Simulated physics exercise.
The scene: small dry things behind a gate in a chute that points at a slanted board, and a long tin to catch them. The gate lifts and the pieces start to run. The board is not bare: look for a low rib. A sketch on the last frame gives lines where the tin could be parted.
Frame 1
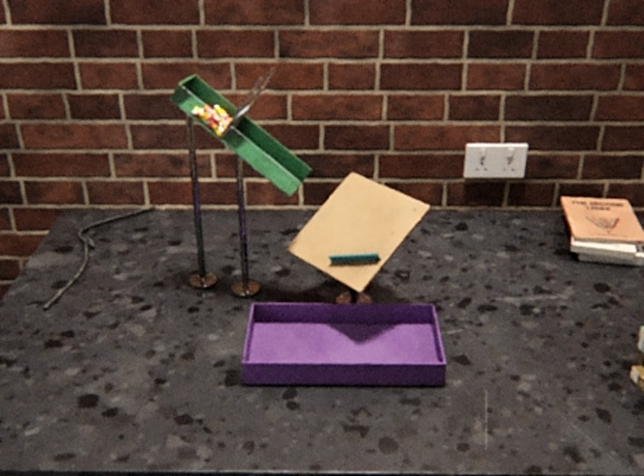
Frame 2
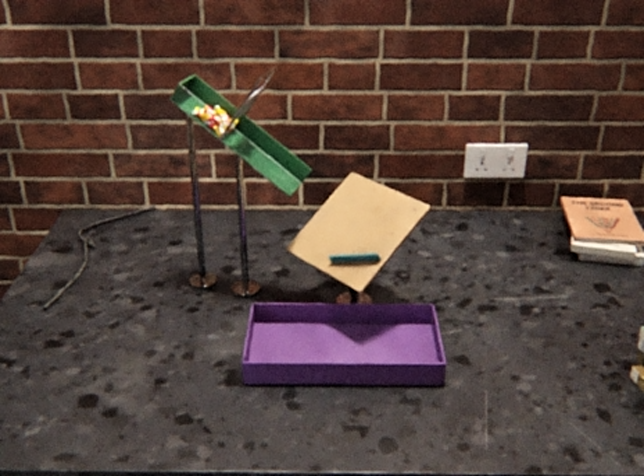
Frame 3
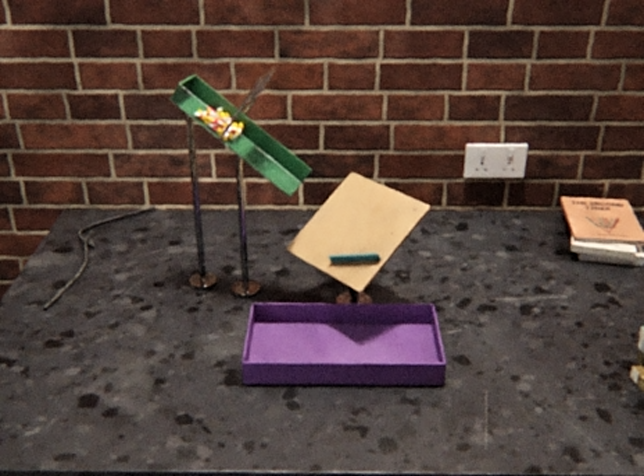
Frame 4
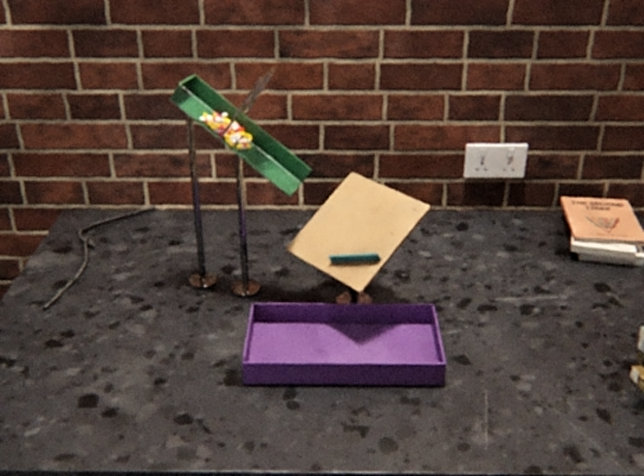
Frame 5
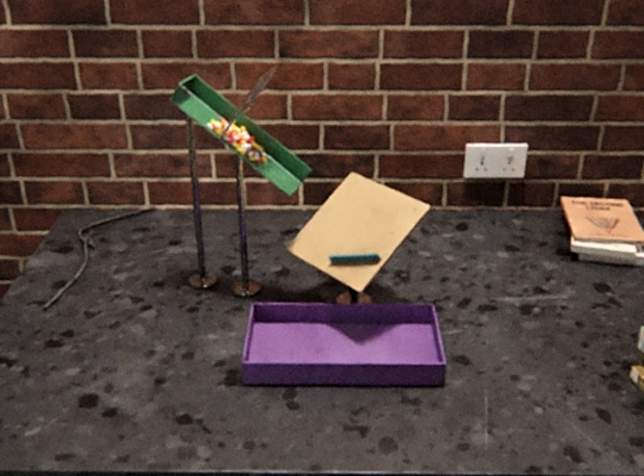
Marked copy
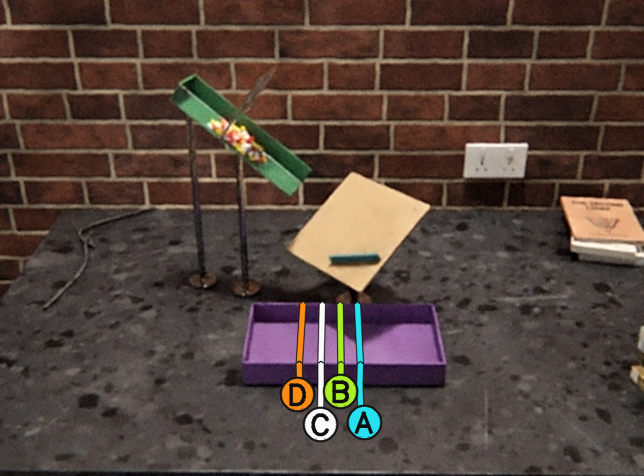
Small pale, yellow and red jelly beans slide down a green chute on two thin stands at left, in a fixed, slightly raised front view of a speckled dark counter before a brick wall. Right of the chute stands a tilted tan board with a short teal rib, behind an empty purple tin, with books at far right. The beans move gradually rightward, spreading along the chute, while everything else stays still.
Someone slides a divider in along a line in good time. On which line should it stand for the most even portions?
I would pick line D.
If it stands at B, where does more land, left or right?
Left.
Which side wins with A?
More lands on the left.
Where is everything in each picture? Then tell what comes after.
The first picture shows load behind the gate at (219, 120), jelly beans; lip of the chute at (296, 190), sloping gently.
The second picture shows middle of the board at (356, 228), tilted fairly steeply; middle of its low edge at (321, 269); of its high edge at (389, 188).
The third picture shows front corners of the tin at (243, 362) and (445, 364), empty; front of the load at (237, 134).
The fourth picture shows middle of the load at (231, 130); its front at (247, 146), about a quarter of the way to the lip; rib from (377, 254) to (328, 256).
The fifth picture shows middle of the load at (236, 139); its front at (264, 159), about half of the way to the lip.
On the marked copy, line A crosses the front rim at (360, 363); line B crosses the front rim at (340, 363); line C crosses the front rim at (321, 363); line D crosses the front rim at (299, 363).
For line A, of what is caught, all on the left of the divider, none on the right.
For line B, of what is caught, nearly all on the left of the divider, a stray few on the right.
For line C, of what is caught, nearly all on the left of the divider, a small part on the right.
For line D, of what is caught, about half on the left of the divider, about half on the right.
